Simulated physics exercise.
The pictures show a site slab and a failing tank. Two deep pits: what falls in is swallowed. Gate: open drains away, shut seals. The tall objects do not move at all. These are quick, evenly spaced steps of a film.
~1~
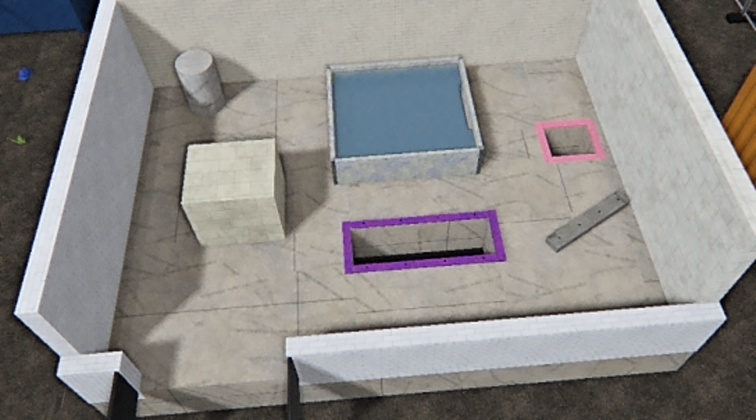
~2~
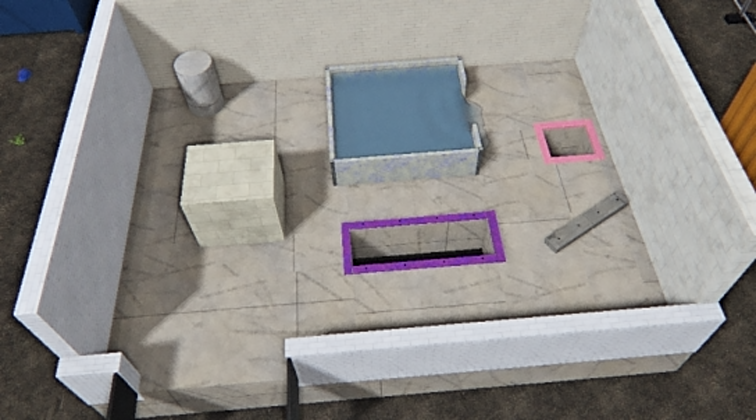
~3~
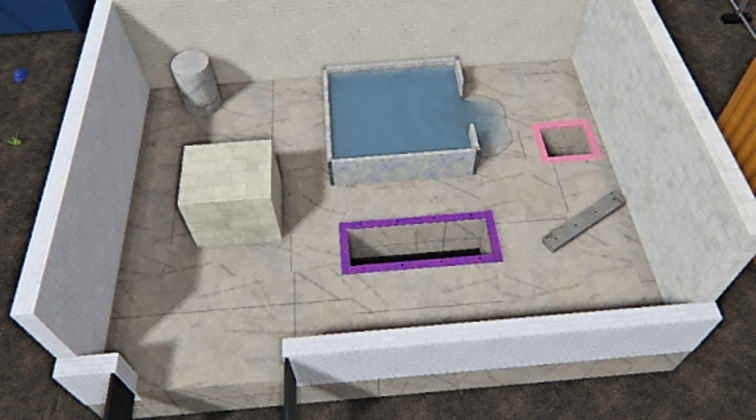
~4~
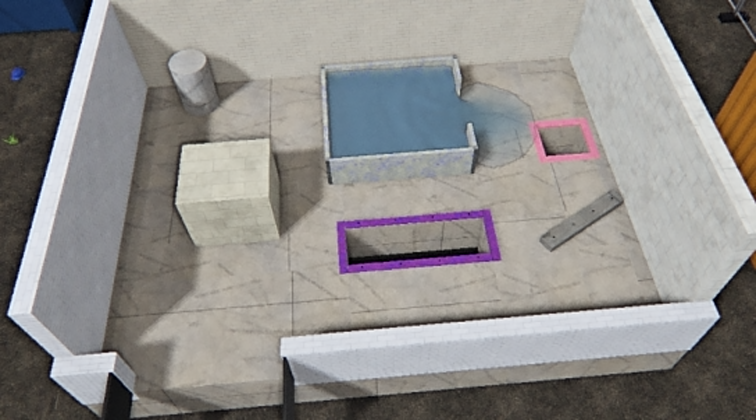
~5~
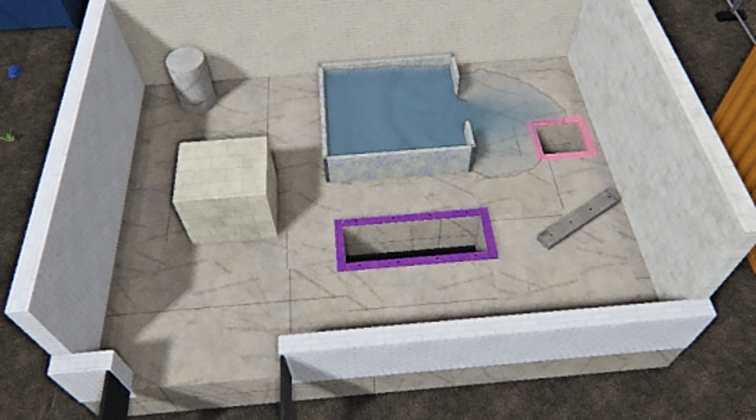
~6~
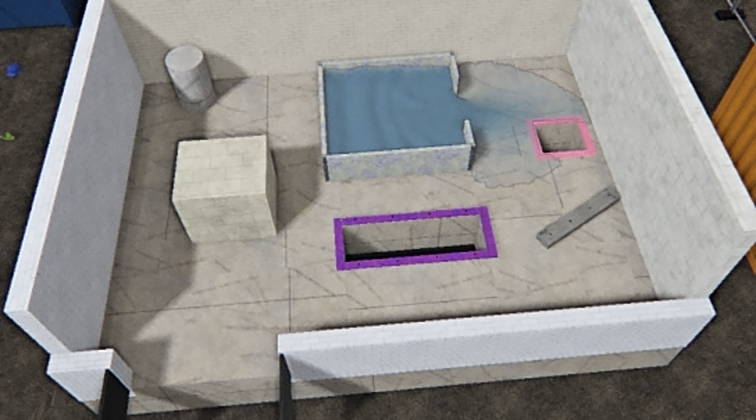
At first, blue water sits still in an open square tank on a pale slab, near a block, a cylinder, a grey plank and two pits framed in purple and pink. Then a gap opens in the tank's right side and water pours out, spreading rightward across the floor and around the pink-edged pit.
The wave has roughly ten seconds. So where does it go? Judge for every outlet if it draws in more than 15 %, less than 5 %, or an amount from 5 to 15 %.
My prediction: I'd say the gate drains very little - not reaching five per cent. I'd say the purple pit drains very little - not reaching five per cent. I'd say the pink pit drains a lot - upwards of fifteen per cent.
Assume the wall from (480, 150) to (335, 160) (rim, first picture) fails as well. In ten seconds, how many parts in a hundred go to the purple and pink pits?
The purple pit takes 55 per cent and the pink pit 6 per cent.
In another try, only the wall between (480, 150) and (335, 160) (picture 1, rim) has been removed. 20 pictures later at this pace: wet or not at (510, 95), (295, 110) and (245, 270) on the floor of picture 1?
One after the other: Not flooded, not flooded, flooded.
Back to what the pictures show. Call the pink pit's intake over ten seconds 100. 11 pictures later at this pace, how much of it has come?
About 20 per cent.
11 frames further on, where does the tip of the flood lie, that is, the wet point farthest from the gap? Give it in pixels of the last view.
My estimate: Roughly (629, 235).
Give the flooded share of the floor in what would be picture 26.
About 20 per cent.
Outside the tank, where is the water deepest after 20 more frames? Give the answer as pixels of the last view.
Deepest spot: Around (578, 96).
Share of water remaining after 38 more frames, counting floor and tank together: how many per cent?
Some 66 parts in a hundred have not run off.
A moment on, water covers 15 % of the floor; the gate 0 %, the purple pit 0 %, the pink pit 5 %.
Next, water covers 15 % of the floor; the gate 0 %, the purple pit 0 %, the pink pit 10 %.
Then, water covers 20 % of the floor; the gate 0 %, the purple pit 0 %, the pink pit 19 %.
Later, water covers 35 % of the floor; the gate 0 %, the purple pit 0 %, the pink pit 33 %.
In the end, water covers 55 % of the floor; the gate 0 %, the purple pit 0 %, the pink pit 47 %.
